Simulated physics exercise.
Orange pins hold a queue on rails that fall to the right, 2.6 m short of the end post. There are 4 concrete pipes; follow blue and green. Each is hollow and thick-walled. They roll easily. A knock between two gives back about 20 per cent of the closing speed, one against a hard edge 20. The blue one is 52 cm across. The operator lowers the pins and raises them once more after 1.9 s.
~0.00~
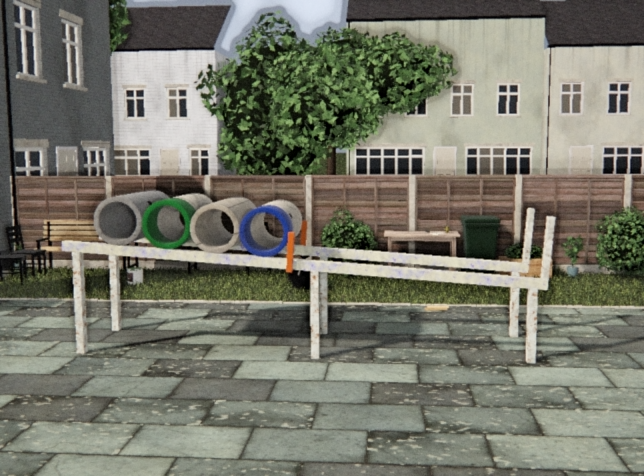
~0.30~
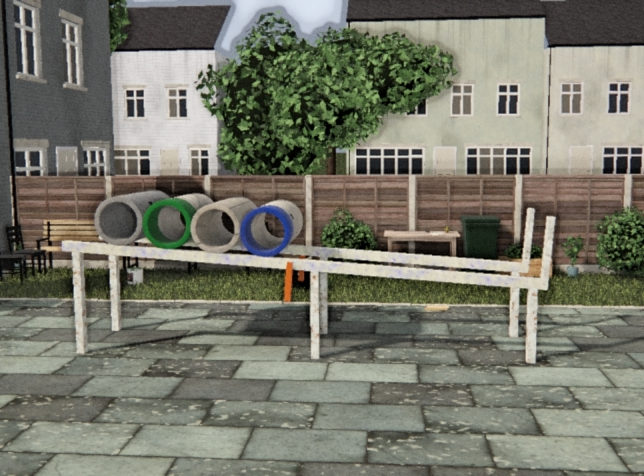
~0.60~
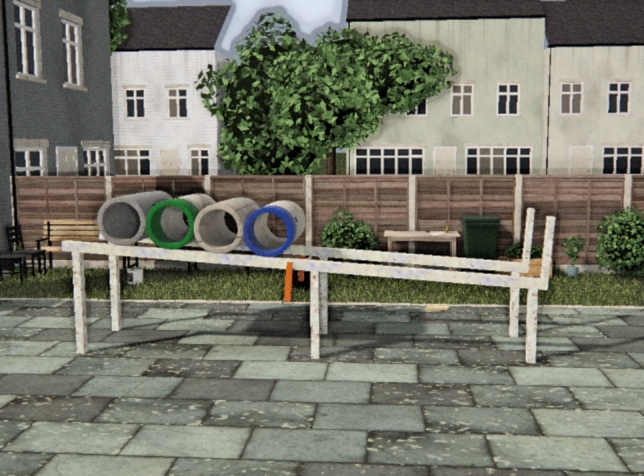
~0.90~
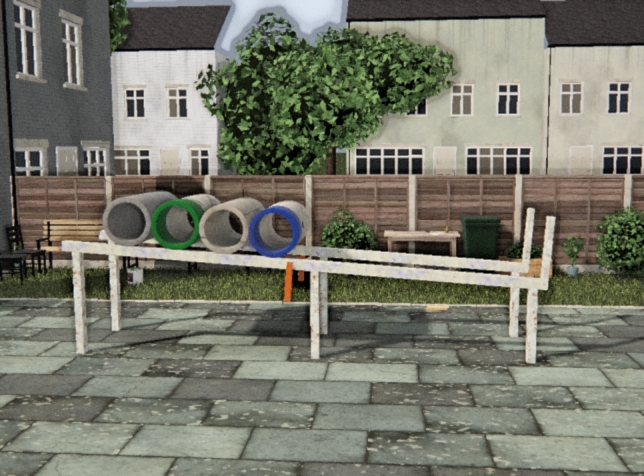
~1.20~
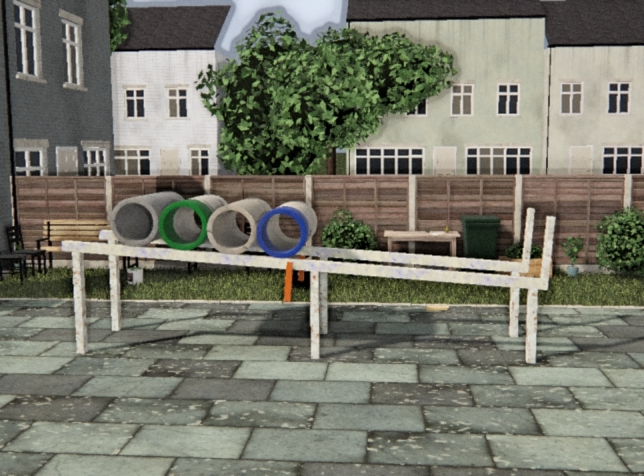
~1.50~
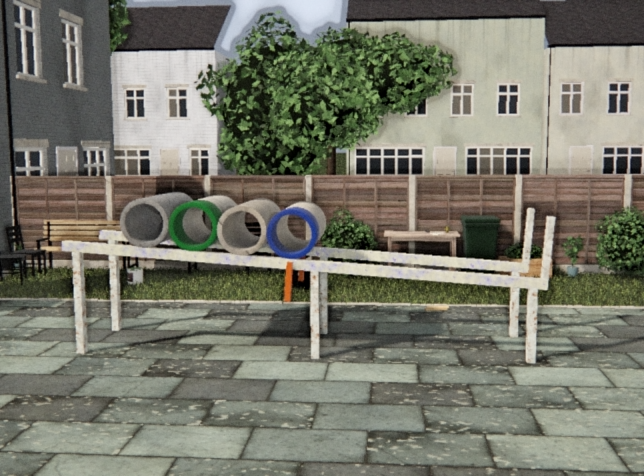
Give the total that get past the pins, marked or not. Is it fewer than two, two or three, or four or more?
The answer is fewer than two, which leaves 3 of 4.
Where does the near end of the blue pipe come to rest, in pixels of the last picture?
Near (519, 252).
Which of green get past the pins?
Green waits above the pins.
After 1.7 s, blue is on the rails, 10 cm below the pins, rolling right; green is on the rails, 95 cm above the pins, rolling right; 1 through so far.
After 1.8 s, blue is on the rails, 15 cm below the pins, rolling right; green is on the rails, 90 cm above the pins, rolling right; 1 through so far.
After 1.9 s, blue is on the rails, 20 cm below the pins, rolling right; green is on the rails, 85 cm above the pins, rolling right; 1 through so far.
After 2.0 s, blue is on the rails, 25 cm below the pins, rolling right; green is on the rails, 80 cm above the pins, rolling right; 1 through so far.
At rest (4.3 s), blue is on the rails, 230 cm below the pins; green is on the rails, 80 cm above the pins; 1 through so far.
